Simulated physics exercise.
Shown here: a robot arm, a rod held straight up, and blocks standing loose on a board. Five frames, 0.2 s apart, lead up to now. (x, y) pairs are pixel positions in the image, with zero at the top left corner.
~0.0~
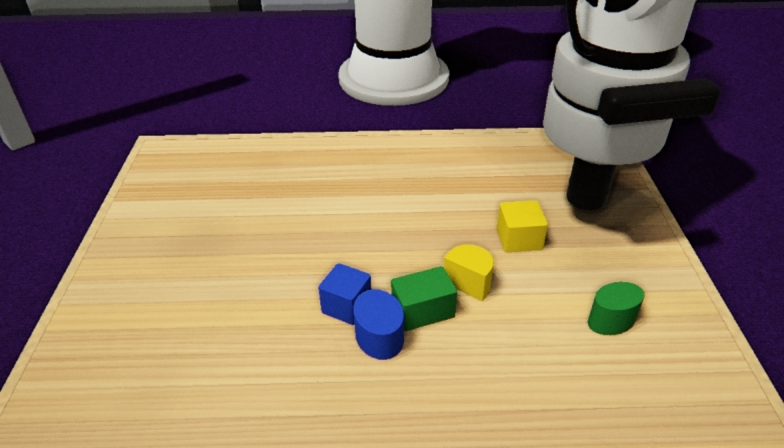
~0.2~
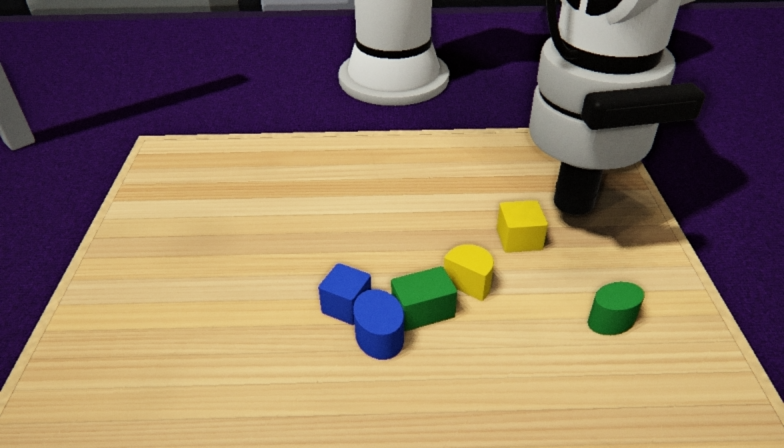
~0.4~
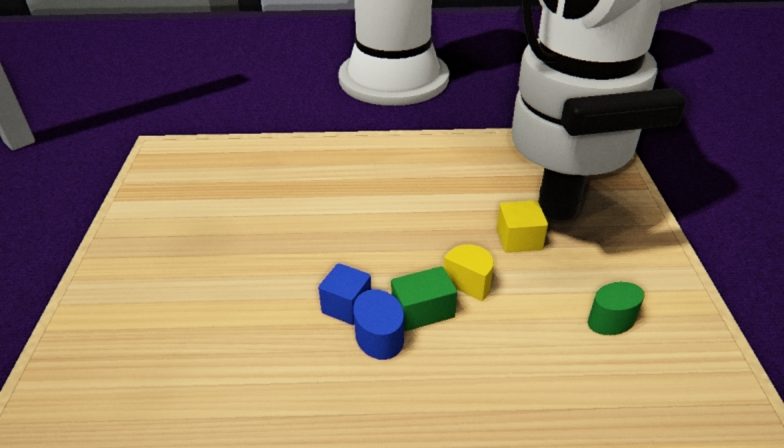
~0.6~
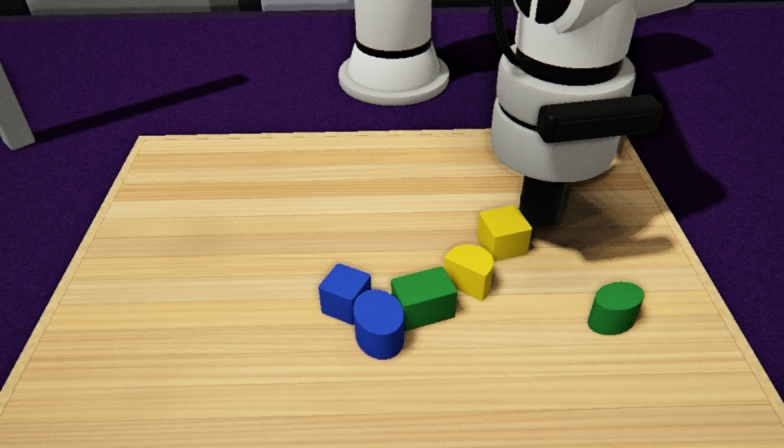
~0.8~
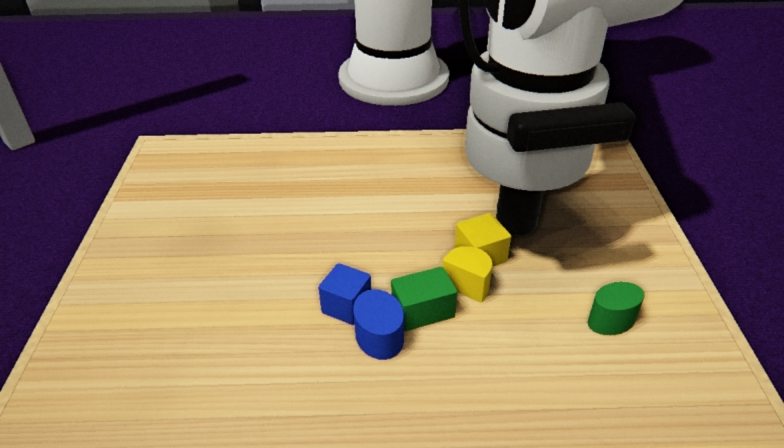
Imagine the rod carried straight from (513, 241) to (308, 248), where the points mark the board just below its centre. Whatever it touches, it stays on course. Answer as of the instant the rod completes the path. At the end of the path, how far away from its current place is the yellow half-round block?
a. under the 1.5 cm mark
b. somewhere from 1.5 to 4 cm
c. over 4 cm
Correct choice: B.
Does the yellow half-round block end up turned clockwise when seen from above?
My answer is yes.
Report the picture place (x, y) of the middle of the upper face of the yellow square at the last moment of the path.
At (456, 246).
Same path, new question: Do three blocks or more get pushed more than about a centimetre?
No, that is not how it ends up.
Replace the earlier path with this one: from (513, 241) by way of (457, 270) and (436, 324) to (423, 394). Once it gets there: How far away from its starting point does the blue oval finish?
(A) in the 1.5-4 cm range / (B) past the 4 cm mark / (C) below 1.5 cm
A.
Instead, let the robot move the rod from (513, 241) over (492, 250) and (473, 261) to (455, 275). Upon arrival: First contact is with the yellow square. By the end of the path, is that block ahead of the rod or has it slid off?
I predict the rod still has it in front.
What follows on the original path. One third of the way, rod at (446, 226); yellow half-round block at (465, 277), turned 35° clockwise; yellow square at (456, 246), turned 70° anticlockwise.
Two thirds of the way, rod at (376, 228); yellow half-round block at (465, 277), turned 35° clockwise; yellow square at (456, 246), turned 70° anticlockwise.
At the end, rod at (306, 230); blue square not moved; yellow half-round block at (465, 277), turned 35° clockwise; yellow square at (456, 246), turned 70° anticlockwise.
